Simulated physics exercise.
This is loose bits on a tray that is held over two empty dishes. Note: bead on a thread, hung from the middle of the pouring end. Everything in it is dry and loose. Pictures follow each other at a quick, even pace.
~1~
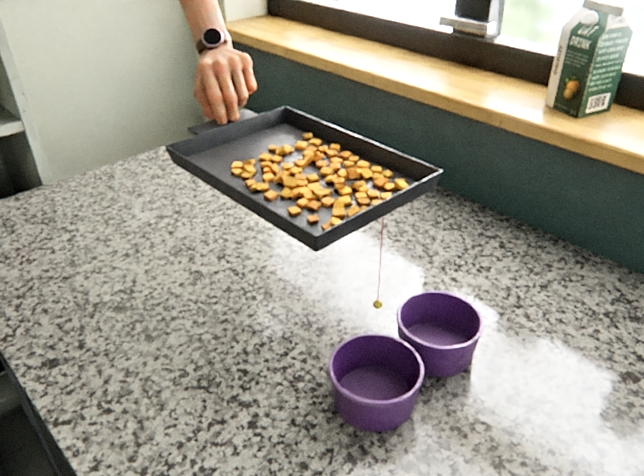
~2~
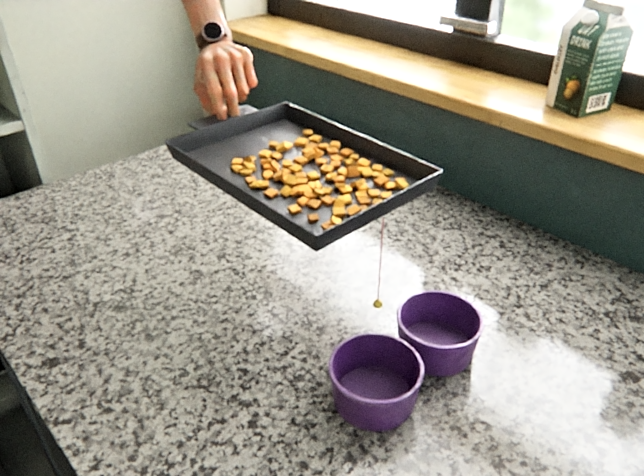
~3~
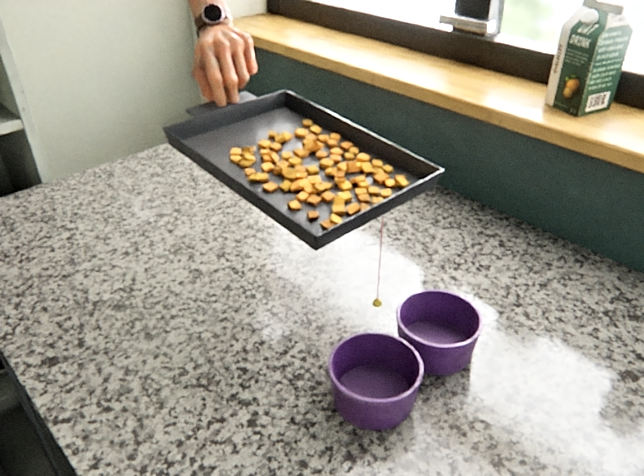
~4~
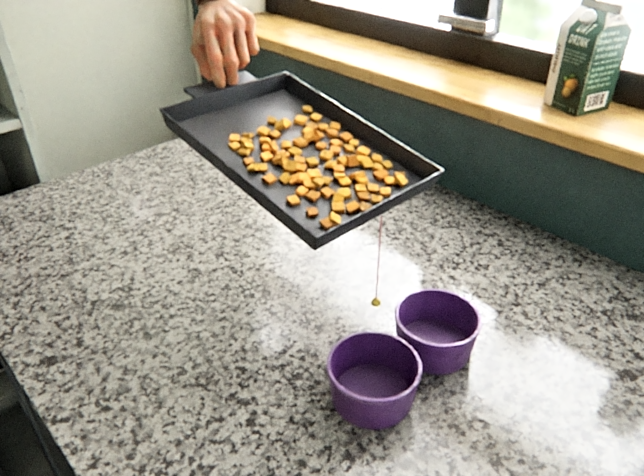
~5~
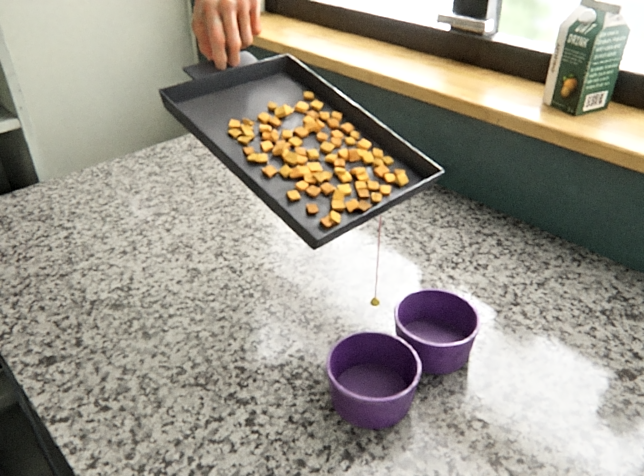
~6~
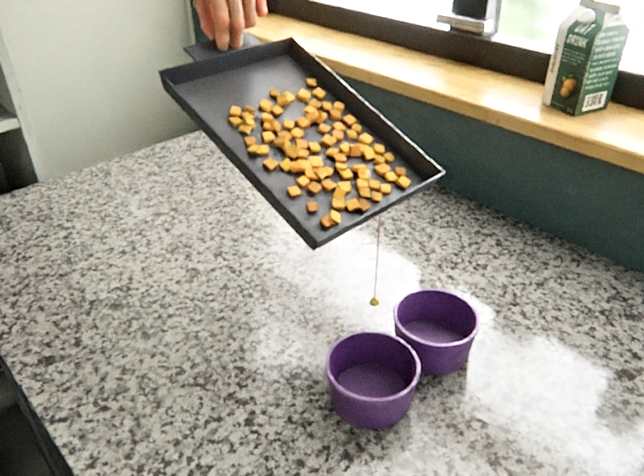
The footage shows a hand holding a dark tray of loose golden-brown cereal squares above two purple dishes on a speckled counter, then raising the handle end so the tray tilts steadily while a bead hangs on a thread.
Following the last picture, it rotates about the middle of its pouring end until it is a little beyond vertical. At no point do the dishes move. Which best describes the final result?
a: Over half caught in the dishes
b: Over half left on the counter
Option a: Over half caught in the dishes.
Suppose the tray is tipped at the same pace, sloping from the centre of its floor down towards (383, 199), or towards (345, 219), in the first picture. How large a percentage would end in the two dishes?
The share is 70 per cent in the first and 70 per cent in the second.
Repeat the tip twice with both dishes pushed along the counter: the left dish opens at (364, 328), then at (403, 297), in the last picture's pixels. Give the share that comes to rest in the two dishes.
You'd get 20 in a hundred first and 10 in a hundred after that.
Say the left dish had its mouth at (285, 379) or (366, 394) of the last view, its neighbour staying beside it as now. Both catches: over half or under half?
Taking them in turn, it's short of half and then beyond half.
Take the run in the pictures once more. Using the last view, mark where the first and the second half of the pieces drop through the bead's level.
Points: About (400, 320), then about (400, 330).
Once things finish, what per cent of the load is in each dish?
Estimate - left dish 40 percent, right dish 40 percent.
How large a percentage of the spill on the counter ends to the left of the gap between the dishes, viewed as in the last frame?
That's roughly 40 per cent of the pieces.
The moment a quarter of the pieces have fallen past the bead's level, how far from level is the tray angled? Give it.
That would be about 110 degrees from level.
Soon after the last picture, tray tipped steeply; nearly all on the tray; a stray few in the air.
A little later, tray tipped past a quarter turn; about two thirds on the tray; a small part in the left dish; a small part in the right dish; a small part outside both; about a quarter in the air.
Later still, tray tipped past a quarter turn; about a third in the left dish; about half in the right dish; a small part outside both.
At rest, tray tipped past a quarter turn; about a third in the left dish; about half in the right dish; a small part outside both.
